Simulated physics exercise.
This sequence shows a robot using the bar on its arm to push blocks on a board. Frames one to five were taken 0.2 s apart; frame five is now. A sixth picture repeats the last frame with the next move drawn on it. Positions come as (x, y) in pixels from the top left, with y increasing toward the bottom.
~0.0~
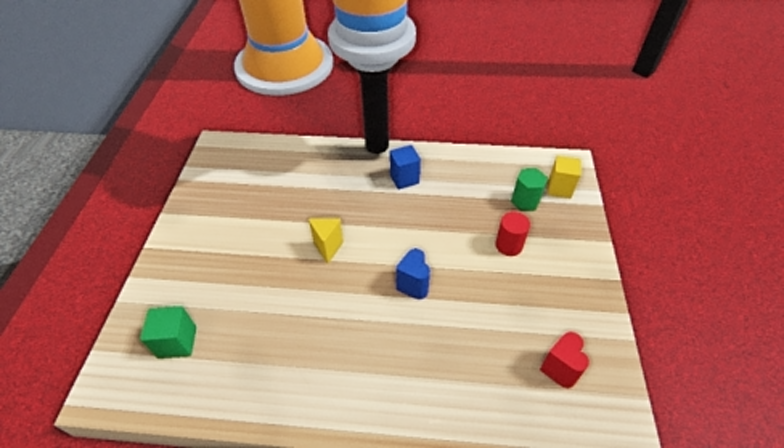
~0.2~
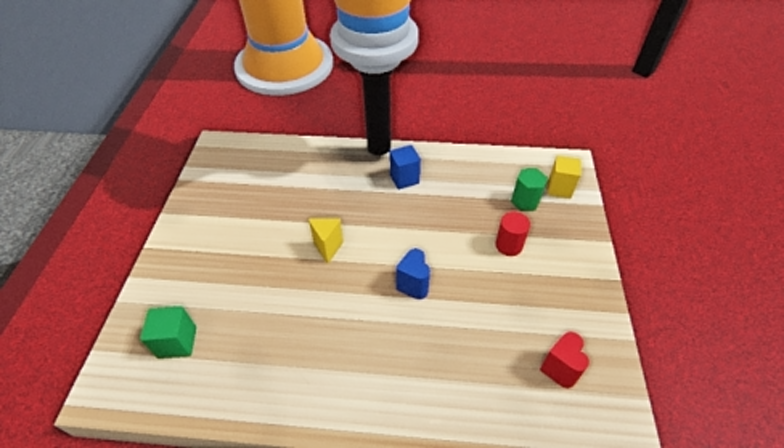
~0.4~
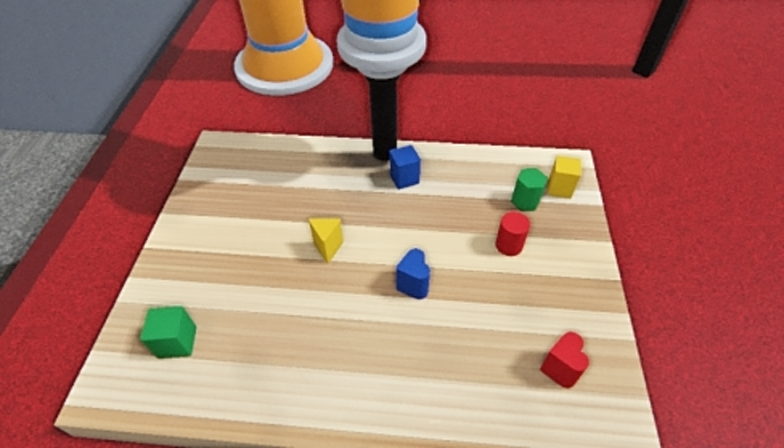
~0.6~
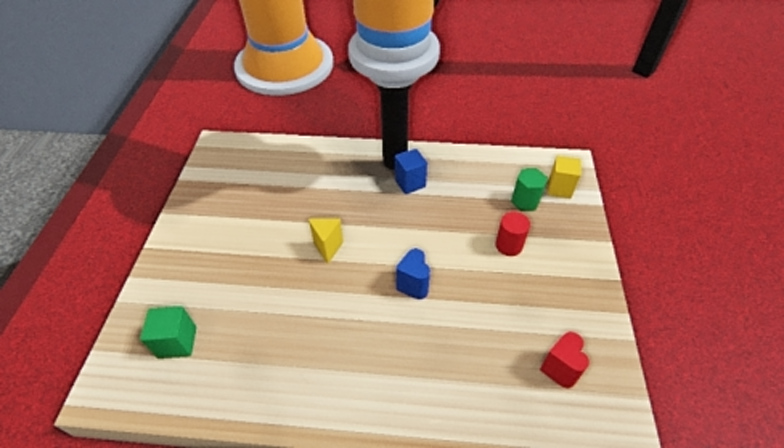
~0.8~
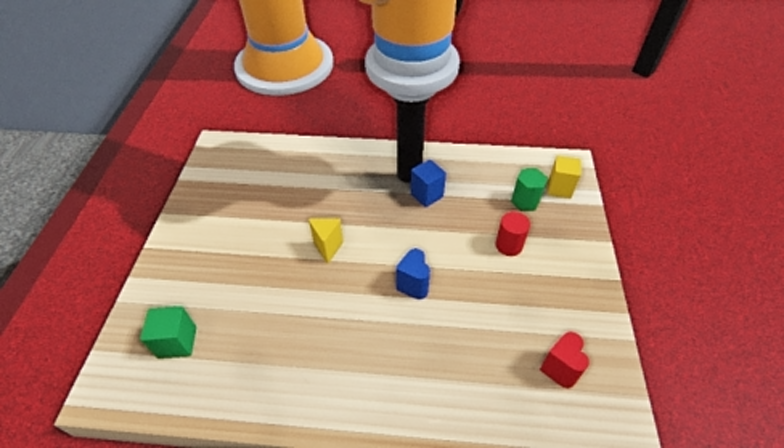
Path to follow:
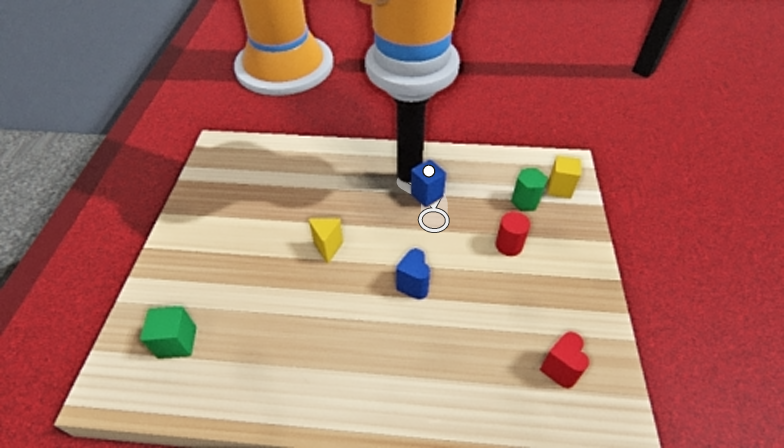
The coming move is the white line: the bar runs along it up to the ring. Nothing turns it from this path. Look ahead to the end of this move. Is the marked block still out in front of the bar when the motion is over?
The answer is no.
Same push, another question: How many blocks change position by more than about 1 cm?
It's going to be one.
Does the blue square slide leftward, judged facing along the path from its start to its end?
That would be a yes.
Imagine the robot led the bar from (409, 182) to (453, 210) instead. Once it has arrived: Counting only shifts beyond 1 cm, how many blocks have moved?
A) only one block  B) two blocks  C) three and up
I choose A.
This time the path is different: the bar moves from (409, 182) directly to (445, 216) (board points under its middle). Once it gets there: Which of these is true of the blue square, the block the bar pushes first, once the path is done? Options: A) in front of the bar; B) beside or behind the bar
Choice A: In front of the bar.
Drawn move, from (409, 182) over (426, 191) and (434, 204) to (434, 220); the dot is on the blue square.
The first path, step by step. Halfway along, bar at (433, 189); blue square at (455, 186).
At the end, bar at (434, 213); blue heart-shaped block still; blue square at (464, 198), turned 45° anticlockwise.
